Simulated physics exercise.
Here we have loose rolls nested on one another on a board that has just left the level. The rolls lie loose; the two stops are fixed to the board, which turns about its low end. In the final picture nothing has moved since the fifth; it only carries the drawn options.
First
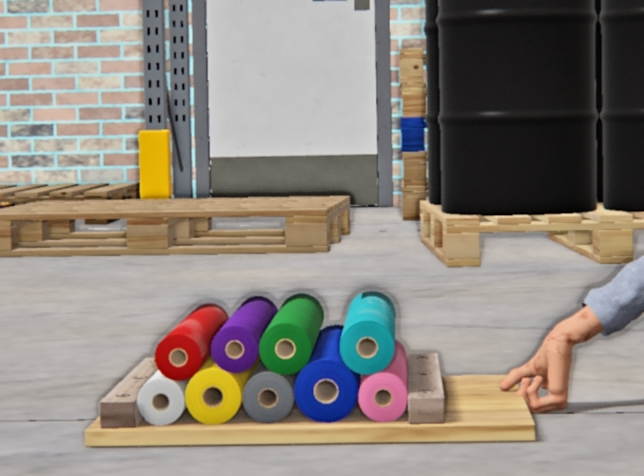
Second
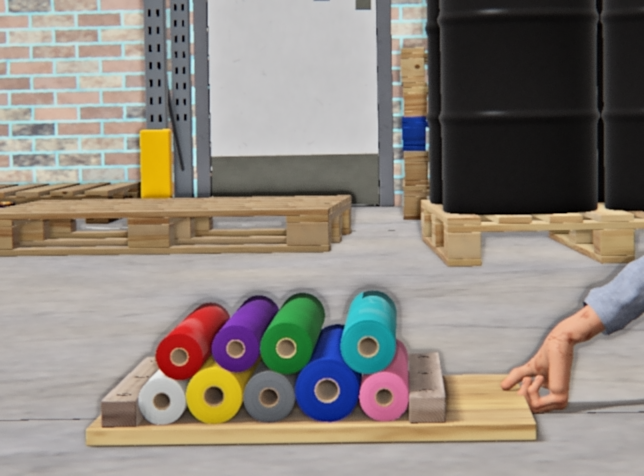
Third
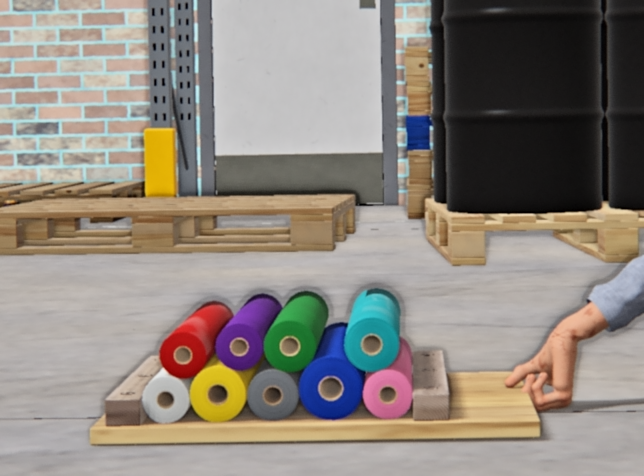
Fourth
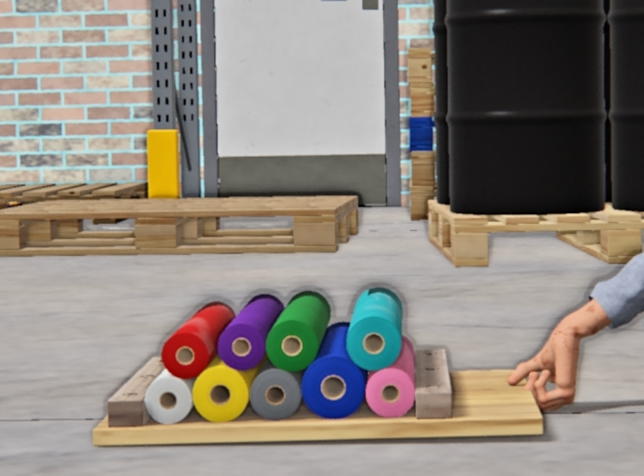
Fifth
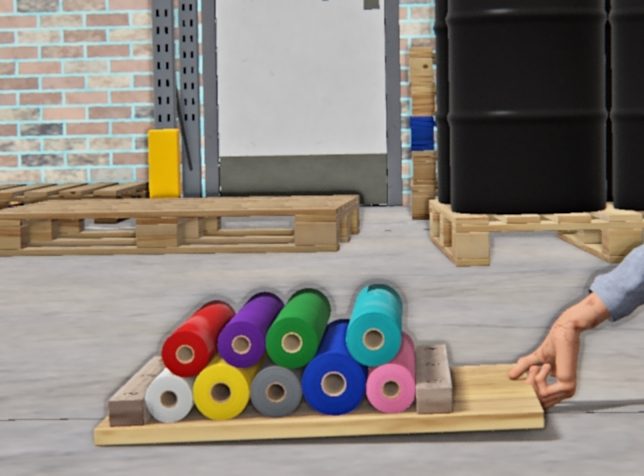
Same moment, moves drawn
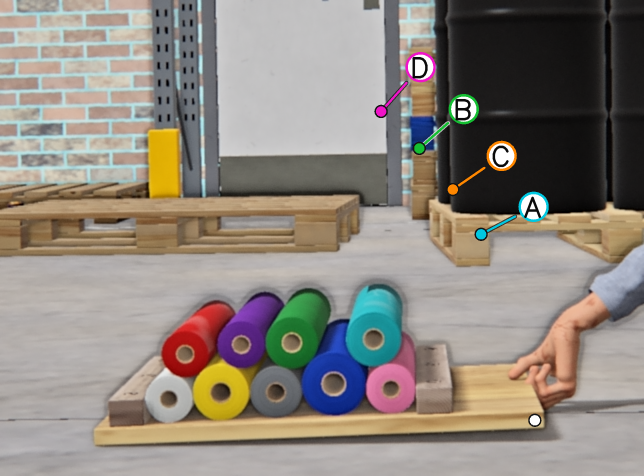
In a warehouse, a hand at the right held the end of a wooden board stacked with loose colourful rolls between two blocks, and raised that end very slightly while the rolls stayed nested together.
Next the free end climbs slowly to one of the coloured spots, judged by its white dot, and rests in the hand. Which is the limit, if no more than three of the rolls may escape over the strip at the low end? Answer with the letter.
The highest mark that will do is B.
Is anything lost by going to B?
Yes, at B.
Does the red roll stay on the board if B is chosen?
No, with B.
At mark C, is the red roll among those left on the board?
No, with C.
On the copy, A at (481, 234); B at (420, 149); C at (453, 190); D at (381, 111); the white dot at (535, 420).
On B. First, board at 21°.
Then, board at 40°.
Finally, board at 40°, three over the low batten (green, red, purple).
By contrast, A three over the low batten (green, red, purple); C three over the low batten (green, red, purple); D four over the low batten (green, turquoise, red, purple).
